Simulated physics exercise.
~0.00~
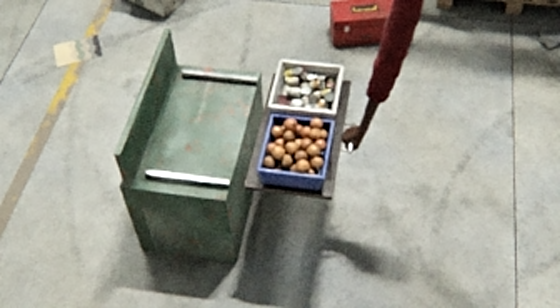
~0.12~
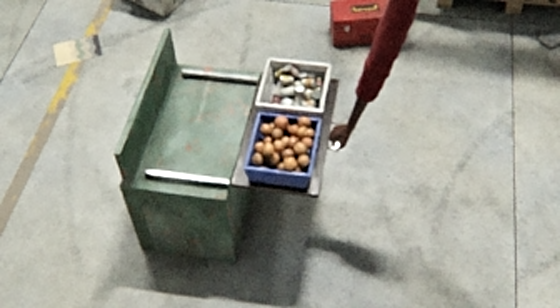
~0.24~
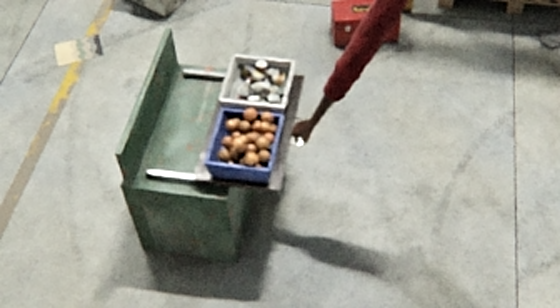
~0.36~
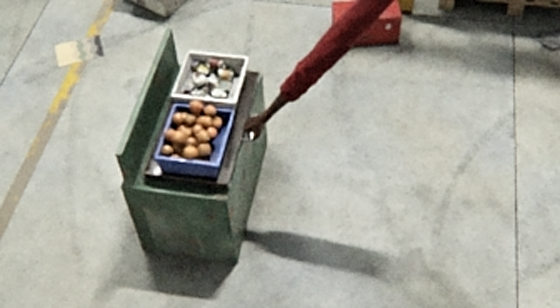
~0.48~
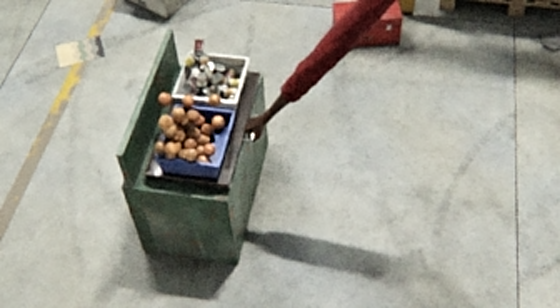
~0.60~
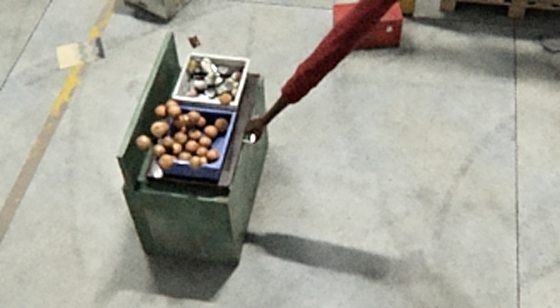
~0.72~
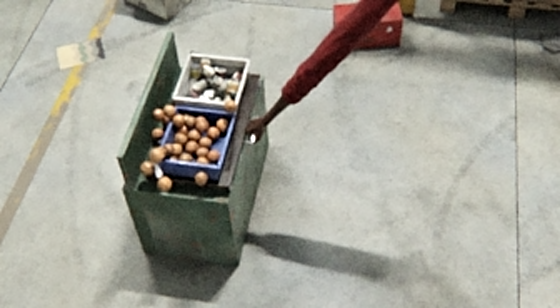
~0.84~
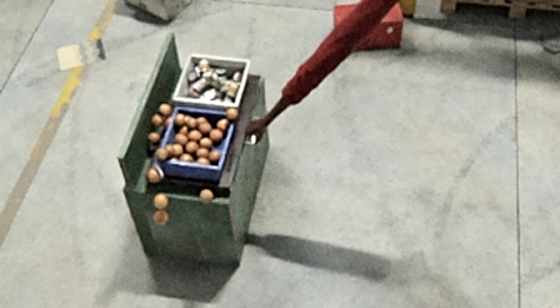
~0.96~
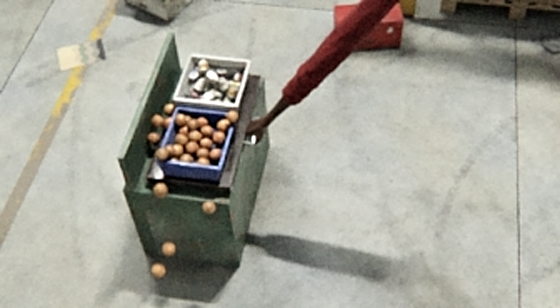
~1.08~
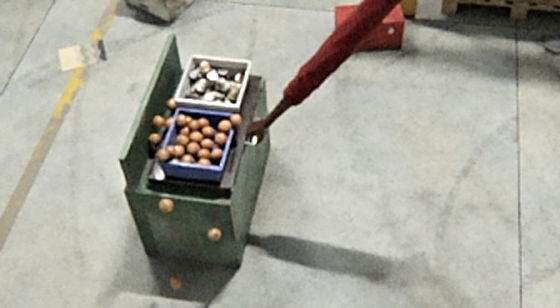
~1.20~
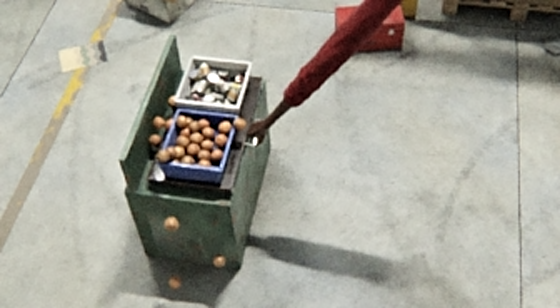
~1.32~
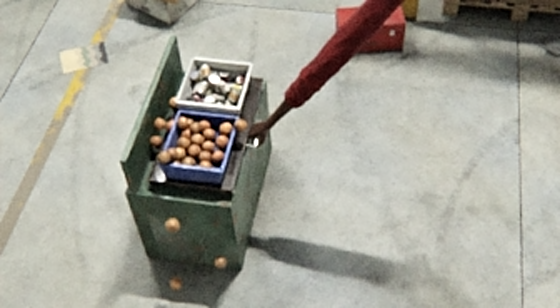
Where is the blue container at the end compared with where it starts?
It ends up further left, over the green cabinet and close to the back panel, whereas it starts out to the right of the cabinet on the pulled-out shelf.
A shelf carrying a white container of small tins and a blue container of onions slides left over a green cabinet, with a long red arm at its right edge. It picks up speed, then stops abruptly beside the raised back panel. The onions surge left and several spill over the side of the blue container, while one tin flies up out of the white one and disappears from view. A few onions roll off the near edge and drop down the cabinet's front. At the end, both containers remain upright and mostly full, with some stray onions left on the shelf and others lying below.
